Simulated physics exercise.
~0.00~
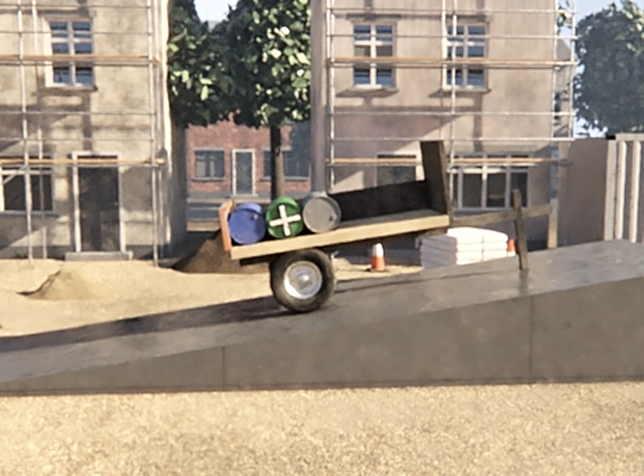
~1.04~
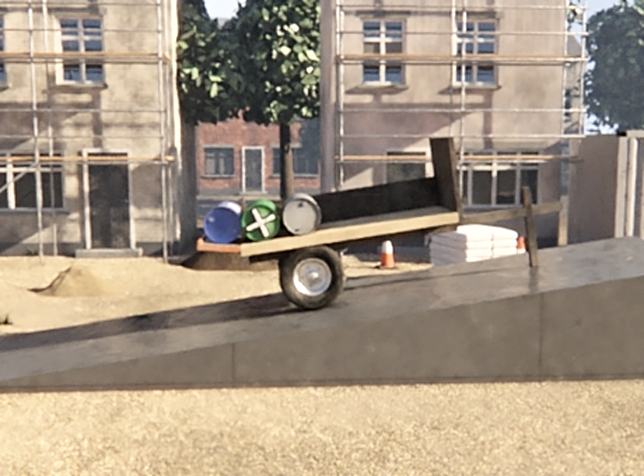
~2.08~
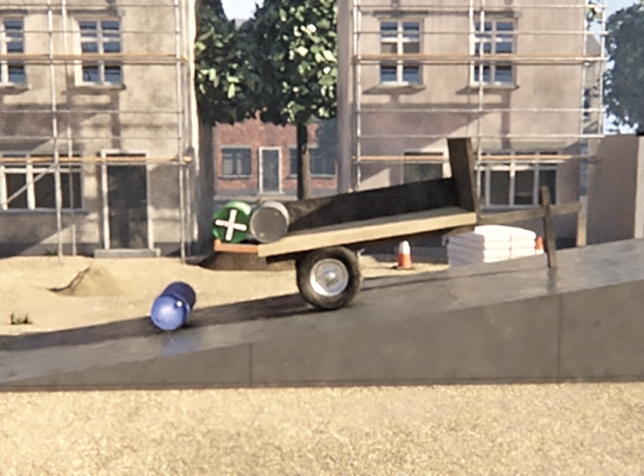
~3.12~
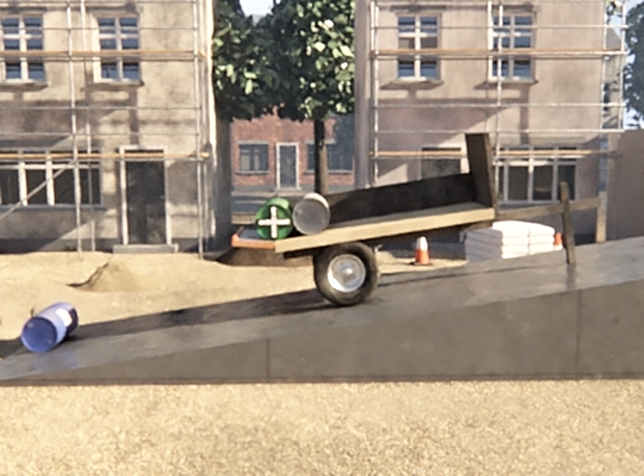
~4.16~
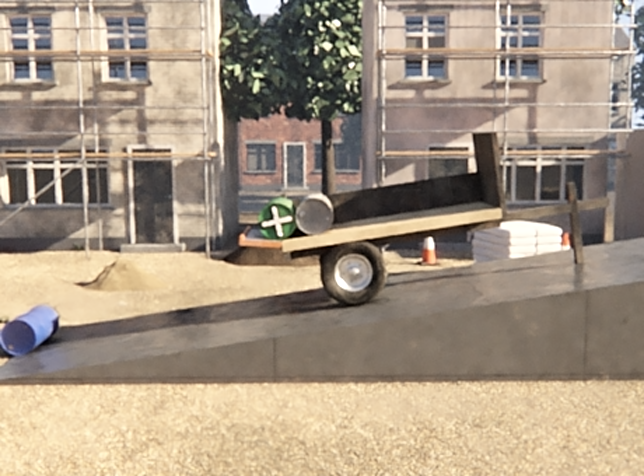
The clip shows a nose-up trailer on a ramp with three drums as its tailgate drops; the blue drum rolls off the back and down the ramp to the left, while the green drum, marked with a white cross, and the grey one roll toward the tail but stay aboard.
